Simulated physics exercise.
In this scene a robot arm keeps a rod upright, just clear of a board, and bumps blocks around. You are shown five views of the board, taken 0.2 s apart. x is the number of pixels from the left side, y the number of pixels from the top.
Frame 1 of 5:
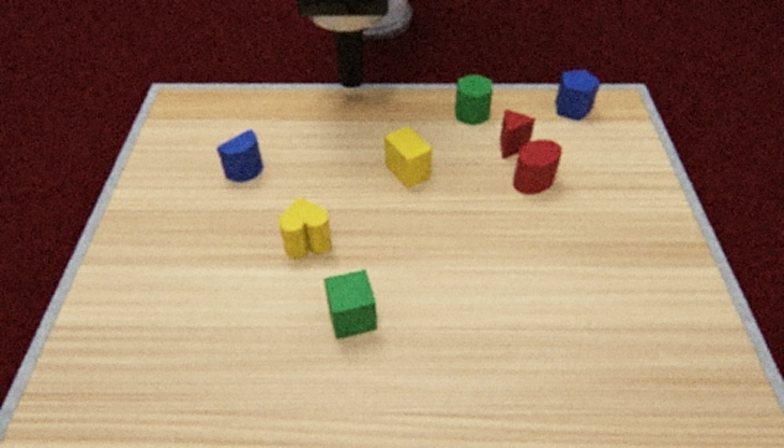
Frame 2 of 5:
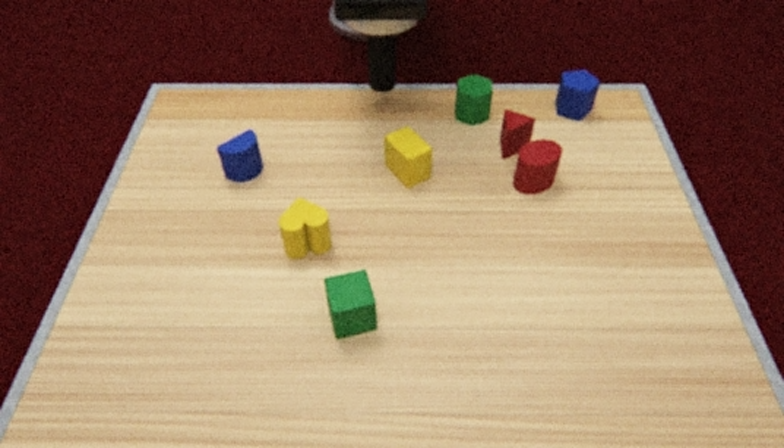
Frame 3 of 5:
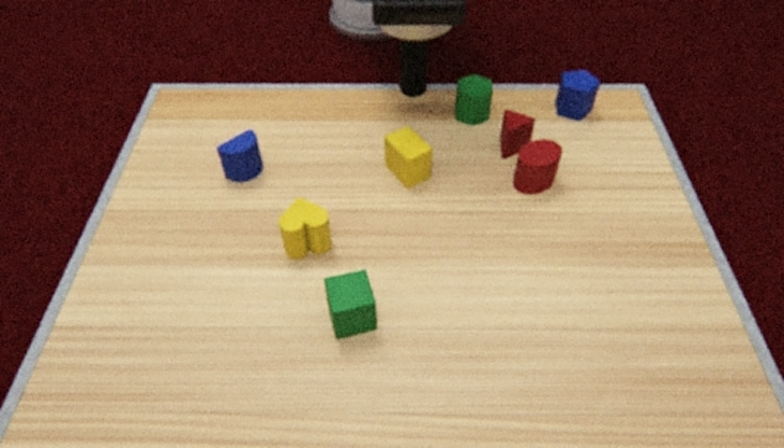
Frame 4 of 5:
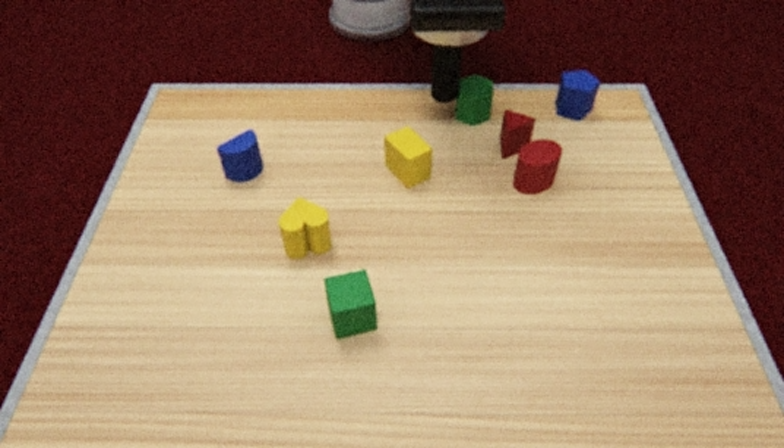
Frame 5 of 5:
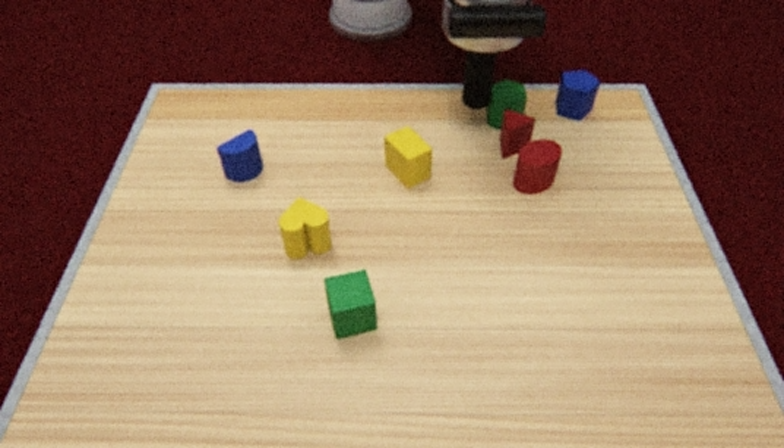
The footage shows colored blocks scattered on a wooden board as a dark rod held by a robotic arm moves right along the far edge, reaches the green block near the back, and pushes it a short way right.
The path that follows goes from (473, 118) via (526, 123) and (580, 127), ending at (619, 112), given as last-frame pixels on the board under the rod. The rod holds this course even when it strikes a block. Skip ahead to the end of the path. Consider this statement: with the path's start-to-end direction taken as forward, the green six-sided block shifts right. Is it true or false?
Answer: True.
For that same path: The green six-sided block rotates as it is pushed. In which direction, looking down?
It spins with the clock.
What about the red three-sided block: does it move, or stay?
Put simply, it stays right there.
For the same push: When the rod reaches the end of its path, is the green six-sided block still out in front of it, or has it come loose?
It ends up beside or behind the rod.
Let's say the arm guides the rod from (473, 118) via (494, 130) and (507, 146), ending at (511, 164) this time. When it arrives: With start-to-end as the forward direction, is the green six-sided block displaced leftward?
My answer is yes.
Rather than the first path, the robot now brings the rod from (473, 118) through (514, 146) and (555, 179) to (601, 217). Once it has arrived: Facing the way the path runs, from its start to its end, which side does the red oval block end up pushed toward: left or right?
It slides rightward.
On the path given first. One third of the way, rod at (530, 107); green six-sided block at (566, 97).
Two thirds of the way, rod at (587, 111); green six-sided block at (623, 107), turned 30° clockwise; blue pentagon at (583, 78).
At the end, rod at (625, 95); green six-sided block at (641, 108), turned 60° clockwise; red three-sided block unmoved; blue pentagon at (586, 76), turned 25° anticlockwise.
